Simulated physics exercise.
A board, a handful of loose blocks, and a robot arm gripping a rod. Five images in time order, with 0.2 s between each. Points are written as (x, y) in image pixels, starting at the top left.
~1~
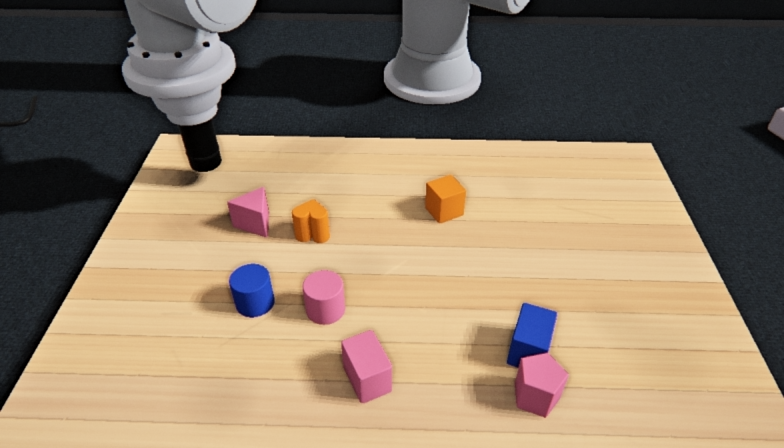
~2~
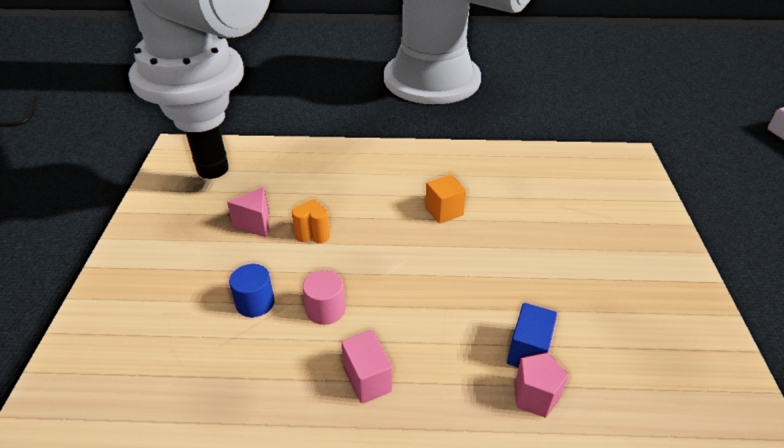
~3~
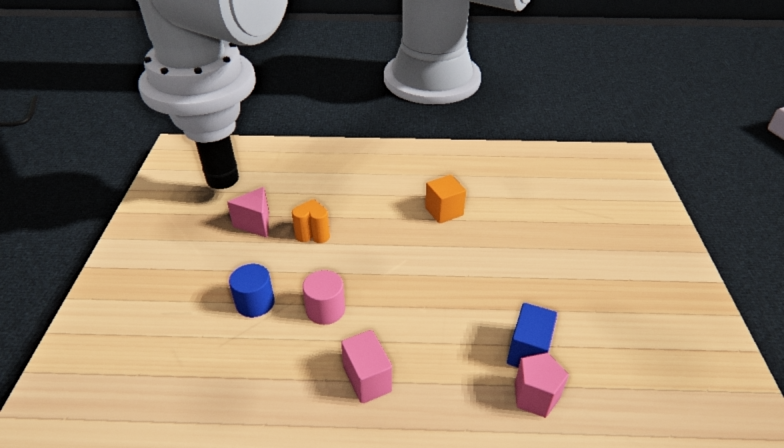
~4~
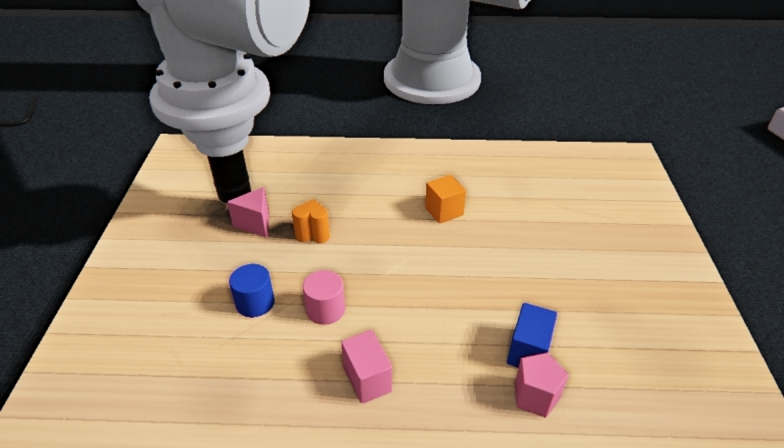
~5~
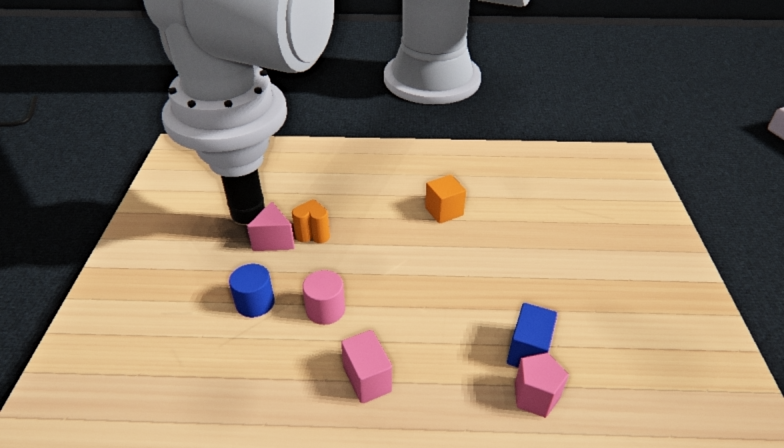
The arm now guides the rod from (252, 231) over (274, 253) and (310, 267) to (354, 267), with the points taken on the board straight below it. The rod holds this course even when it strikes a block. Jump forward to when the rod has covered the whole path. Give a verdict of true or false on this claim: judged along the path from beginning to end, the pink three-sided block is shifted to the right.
Answer: True.
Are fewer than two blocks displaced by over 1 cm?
Yes, I think so.
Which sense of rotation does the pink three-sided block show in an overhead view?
The twist is clockwise.
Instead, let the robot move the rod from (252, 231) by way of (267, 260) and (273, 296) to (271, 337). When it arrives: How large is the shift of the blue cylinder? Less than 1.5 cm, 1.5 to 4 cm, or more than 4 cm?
My estimate: Beyond 4 cm.
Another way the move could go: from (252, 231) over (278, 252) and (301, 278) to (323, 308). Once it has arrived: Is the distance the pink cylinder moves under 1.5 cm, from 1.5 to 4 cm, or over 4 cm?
Range: 1.5 to 4 cm.
On the path given first. One third of the way, rod at (271, 236); pink three-sided block at (296, 238).
Two thirds of the way, rod at (308, 249); pink three-sided block at (333, 254).
At the end, rod at (353, 250); pink three-sided block at (367, 263), turned 45° clockwise; orange heart-shaped block not moved.
